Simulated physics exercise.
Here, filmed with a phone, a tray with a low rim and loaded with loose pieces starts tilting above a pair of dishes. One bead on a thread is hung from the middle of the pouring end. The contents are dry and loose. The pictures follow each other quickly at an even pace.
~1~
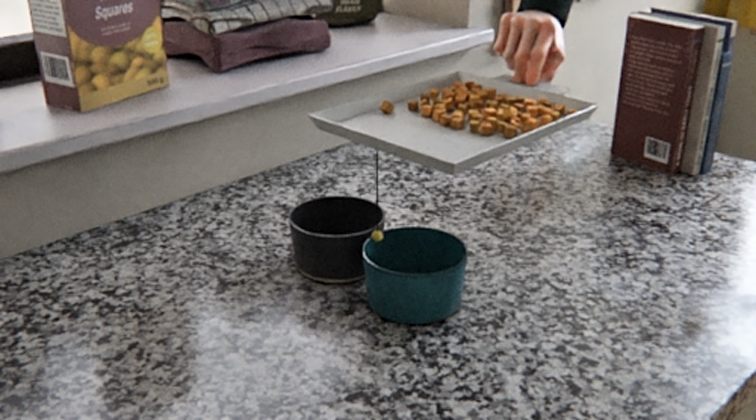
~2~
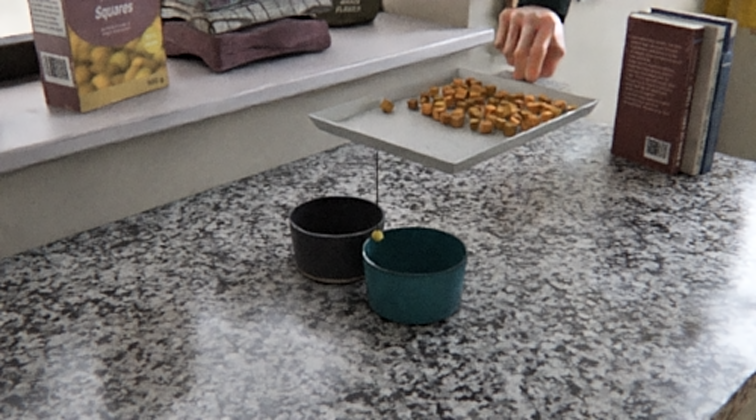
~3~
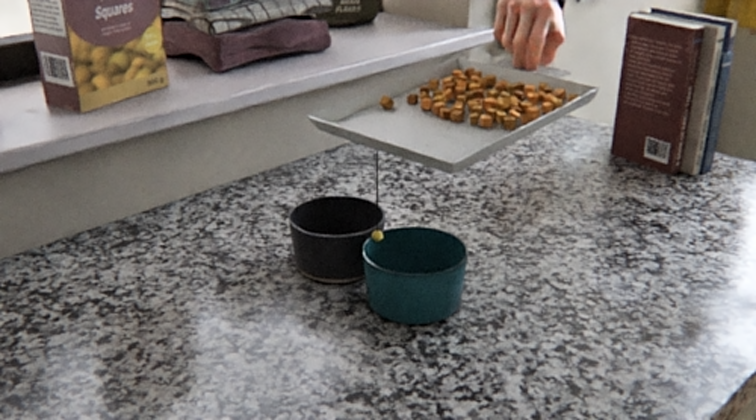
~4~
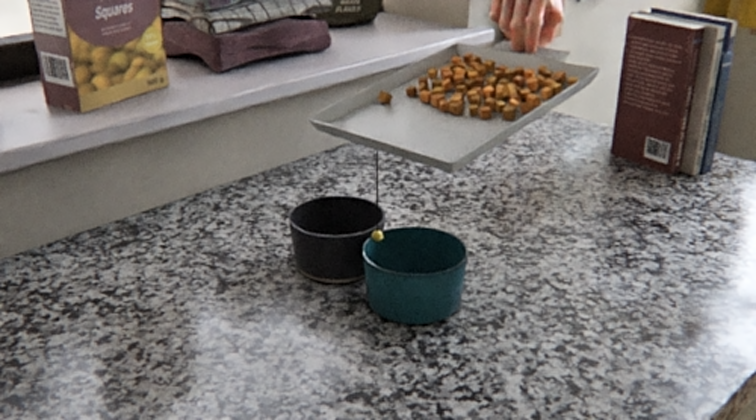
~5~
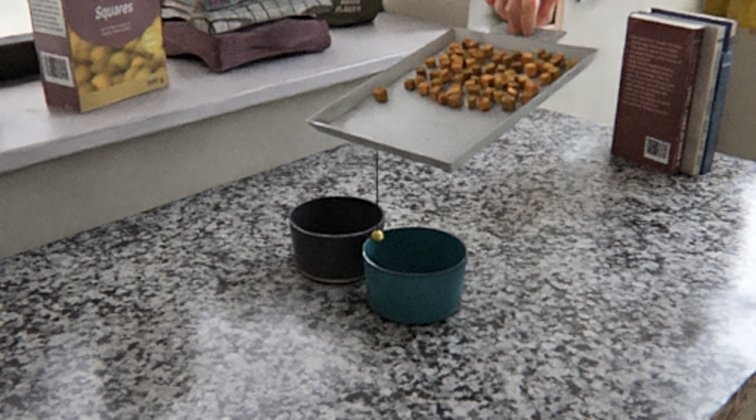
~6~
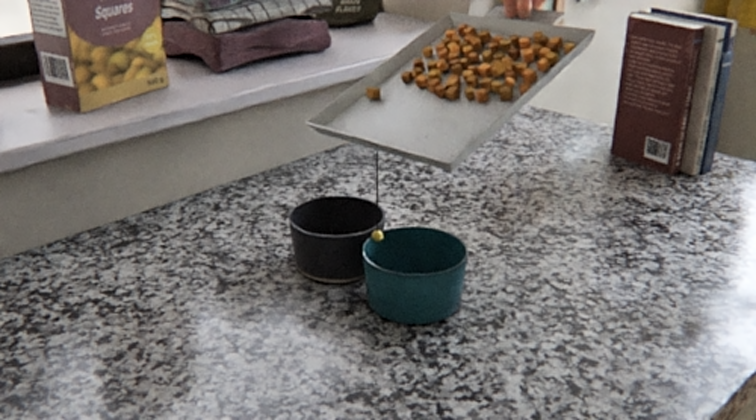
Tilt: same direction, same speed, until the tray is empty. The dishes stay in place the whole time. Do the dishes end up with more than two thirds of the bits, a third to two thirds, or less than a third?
In the end the catch comes to beneath one third of the load.
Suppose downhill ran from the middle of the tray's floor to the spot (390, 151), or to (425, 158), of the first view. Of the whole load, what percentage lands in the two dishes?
The first comes to 0 %, while the second comes to 0 %.
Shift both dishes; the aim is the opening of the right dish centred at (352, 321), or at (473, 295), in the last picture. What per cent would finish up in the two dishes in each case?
It would be roughly 30 per cent, followed by roughly 10 per cent.
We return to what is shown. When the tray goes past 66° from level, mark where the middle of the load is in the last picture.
Near the pixel (334, 148).
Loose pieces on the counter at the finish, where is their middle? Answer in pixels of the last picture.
Its middle is at roughly (271, 323).
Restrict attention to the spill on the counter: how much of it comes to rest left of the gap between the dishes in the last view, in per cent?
Estimate: Near 100 per cent.
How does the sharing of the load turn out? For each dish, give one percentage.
For the left dish 0 per cent, for the right dish 0.
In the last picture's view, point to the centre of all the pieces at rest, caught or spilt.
Somewhere around (272, 321) in the last picture.
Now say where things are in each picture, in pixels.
In the first frame, corners of the pouring end at (317, 114) and (453, 160), level; middle of the load at (492, 106), croutons; left dish at (302, 250); right dish at (379, 289); bead on its thread at (378, 236).
In the second frame, corners of the pouring end at (317, 115) and (453, 159), level; middle of the load at (492, 104).
In the third frame, corners of the pouring end at (316, 116) and (452, 159), tipped barely, lowest at the left corner; middle of the load at (492, 95).
In the fourth frame, corners of the pouring end at (315, 117) and (451, 158), tipped a little, lowest at the left corner; middle of the load at (491, 82).
In the fifth frame, corners of the pouring end at (315, 119) and (450, 158), tipped clearly, lowest at the left corner; middle of the load at (490, 70).
In the sixth frame, corners of the pouring end at (314, 120) and (449, 157), tipped clearly, lowest at the left corner; middle of the load at (487, 57); left dish at (302, 250); right dish at (379, 289).
Soon after the last picture, tray tipped steeply; about half on the tray; a stray few outside both; about half in the air.
A little later, tray tipped past a quarter turn; a stray few in the left dish; most outside both; a small part in the air.
Later still, tray tipped past a quarter turn; a stray few in the left dish; nearly all outside both.
At rest, tray tipped past a quarter turn; none in the right dish; a stray few in the left dish; nearly all outside both.
